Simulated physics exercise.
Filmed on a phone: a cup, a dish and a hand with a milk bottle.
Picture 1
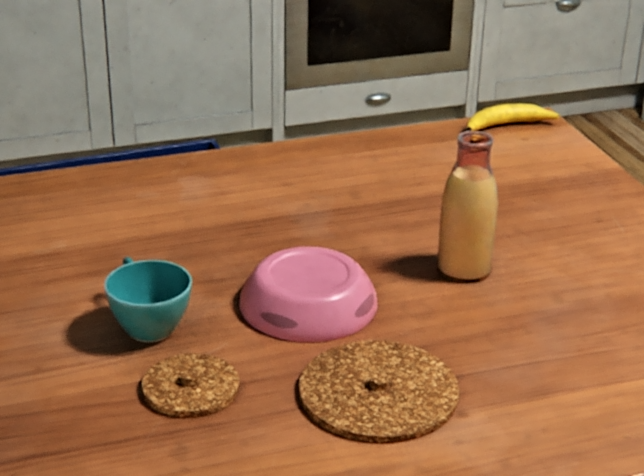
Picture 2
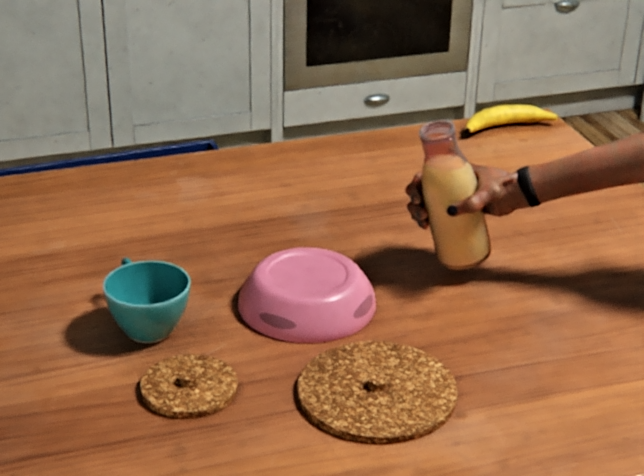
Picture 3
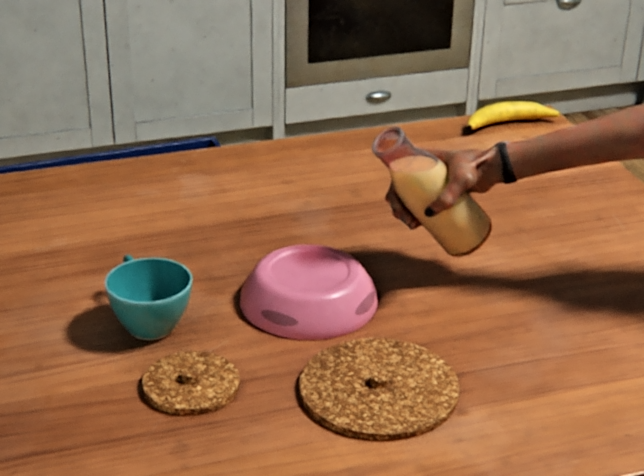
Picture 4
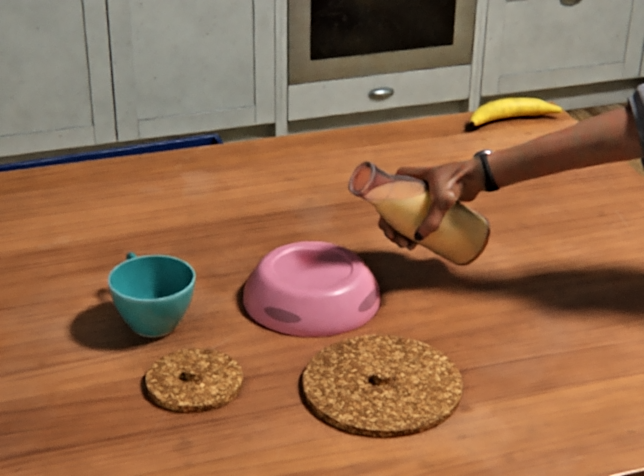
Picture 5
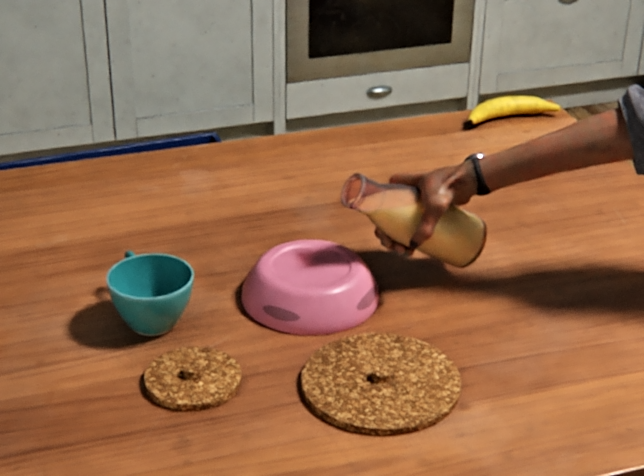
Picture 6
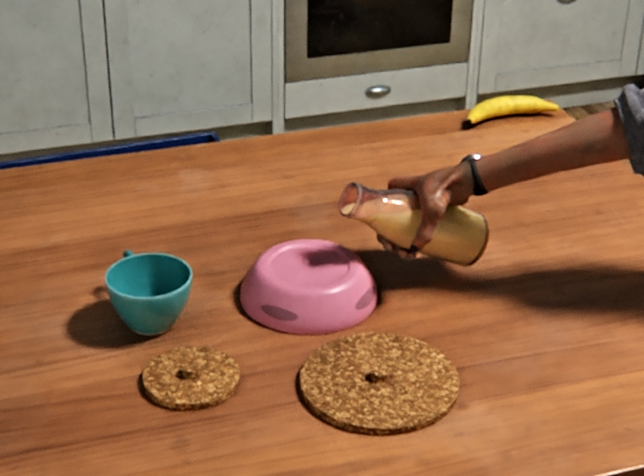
On a wooden kitchen table, a hand lifting a milk bottle and tilting it leftward above an upside-down pink dish, nothing pouring.
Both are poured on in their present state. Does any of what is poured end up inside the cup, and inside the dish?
In the end, the cup holds some; the dish holds none.
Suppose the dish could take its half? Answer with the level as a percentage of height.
The level would reach around 35 percent of the height.
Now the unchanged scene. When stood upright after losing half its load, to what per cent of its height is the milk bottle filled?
Roughly 35 in a hundred.
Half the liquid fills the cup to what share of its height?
Reading: Roughly 75 percent.
A moment on, it runs off the upturned base of the dish.
Further on, the lemonade goes into the cup.
When it is over, the dish is empty, in a puddle; the cup has its share inside.
